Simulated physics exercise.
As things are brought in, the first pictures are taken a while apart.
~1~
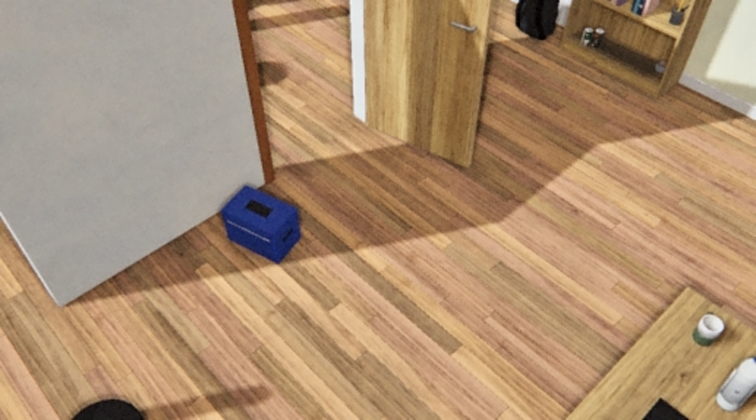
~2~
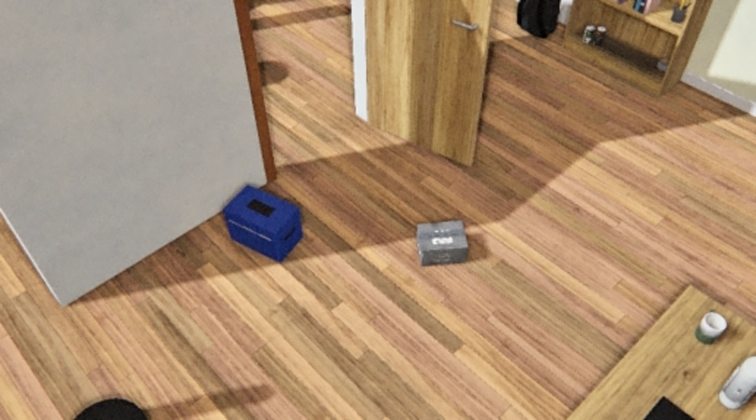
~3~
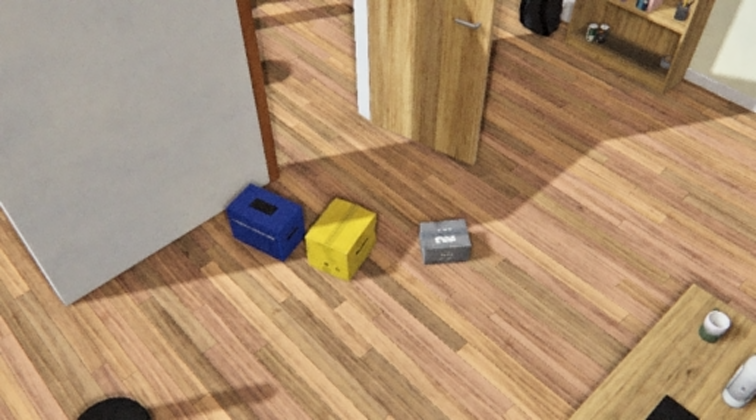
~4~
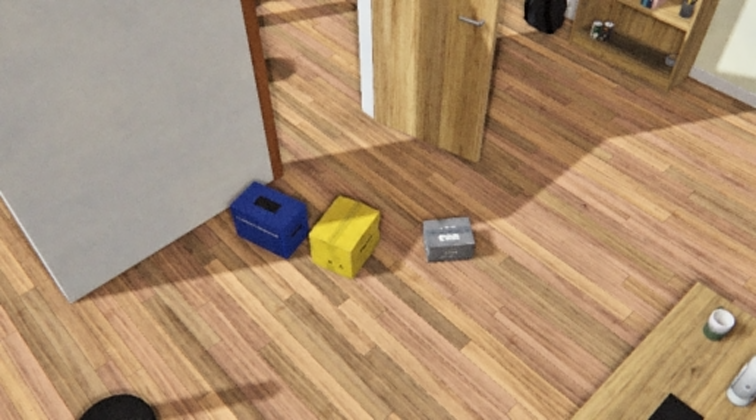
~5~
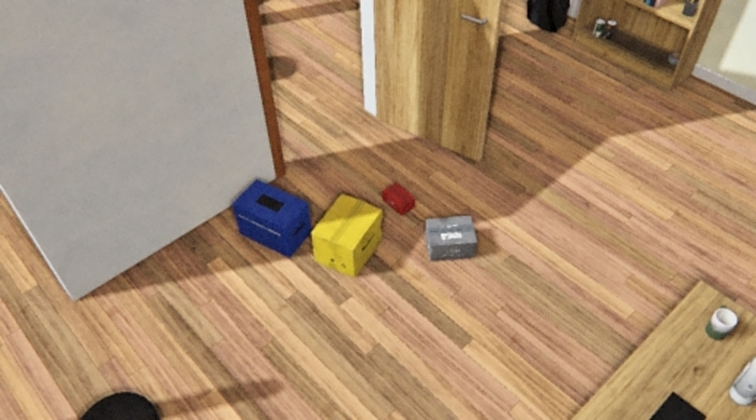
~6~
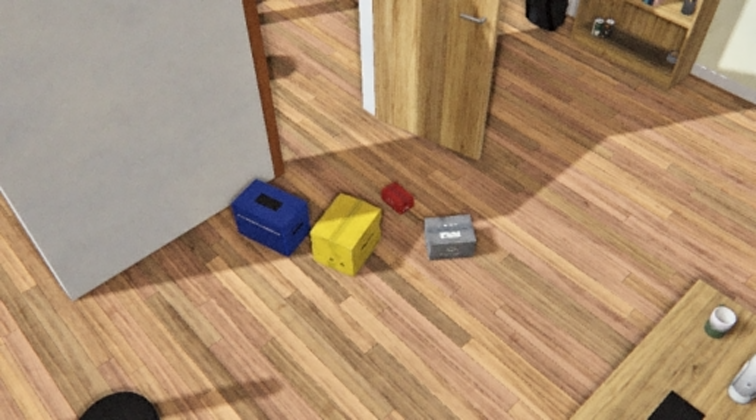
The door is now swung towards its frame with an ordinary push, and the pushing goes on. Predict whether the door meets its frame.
It meets the frame.
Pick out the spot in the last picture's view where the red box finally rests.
It finishes at around (377, 208).
Then, 1.40 s past the last view, door 62° open.
Then, 1.90 s past the last view, door 42° open; red box displaced about its own width near (377, 207).
Finally, door 0° open; moved from the start, red box; the other 3 still in place. Final places as the last picture's camera would see them, red box near (377, 207).
